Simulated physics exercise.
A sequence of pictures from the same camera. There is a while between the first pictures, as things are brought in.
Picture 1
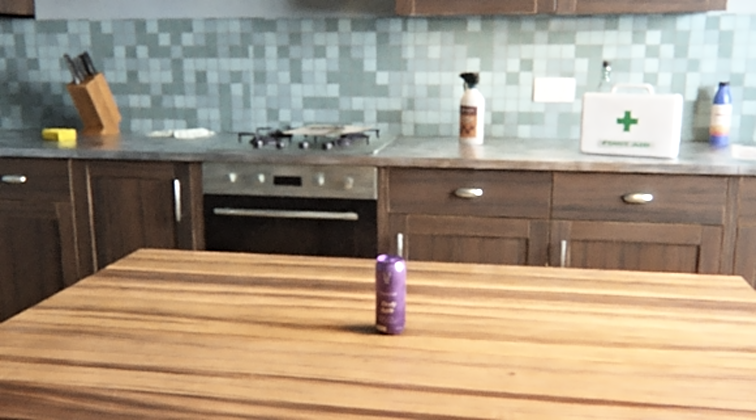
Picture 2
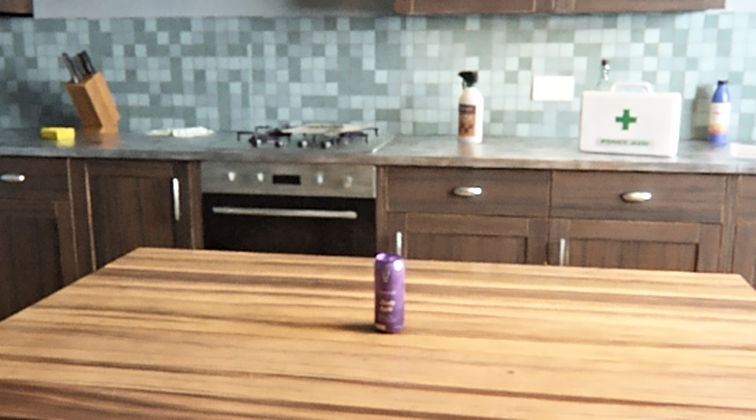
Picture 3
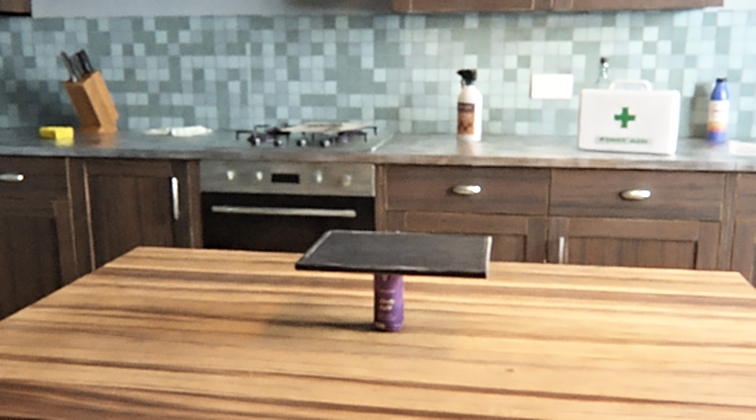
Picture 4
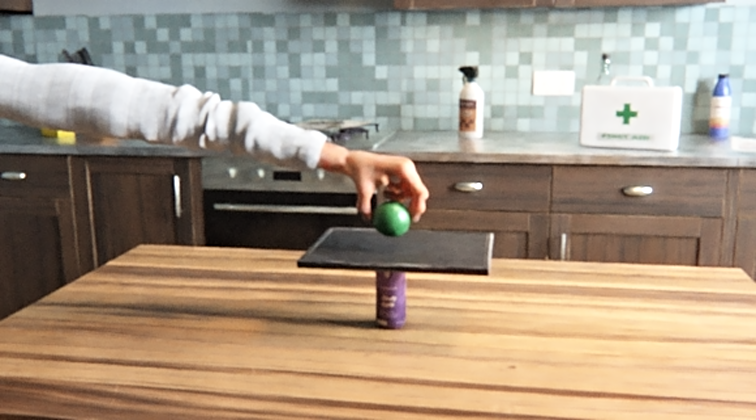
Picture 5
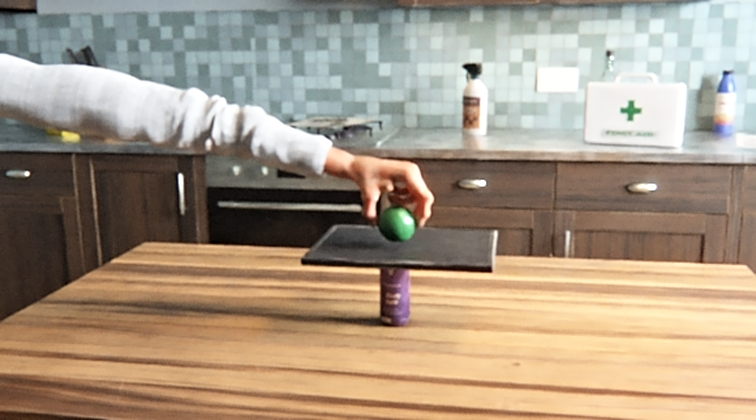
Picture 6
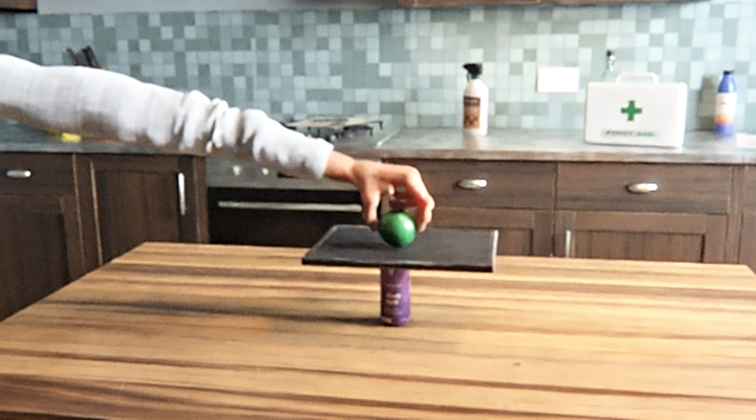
An arm in a pale grey sleeve reaches in from the left across a kitchen, seen from in front of a striped wooden table with dark cabinets, an oven and blue-green tiles behind. A purple can stands alone on the table, then a flat black lid lies across its top. The hand lowers a green apple onto the lid and keeps hold, while the view shifts very slightly.
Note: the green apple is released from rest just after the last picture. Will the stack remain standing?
Yes.
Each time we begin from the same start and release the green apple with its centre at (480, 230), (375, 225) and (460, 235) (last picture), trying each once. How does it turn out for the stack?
So, first go it comes down, second go it stays put, third go it comes down.
Then, 0.20 s after the last picture, nothing has stirred.
Then, 0.60 s after the last picture, green apple resting near (397, 228).
Then, 0.90 s after the last picture, green apple resting near (398, 228).
At rest, all 3 in place. Seen from the same camera at the end, green apple near (398, 228). The stack stays up.
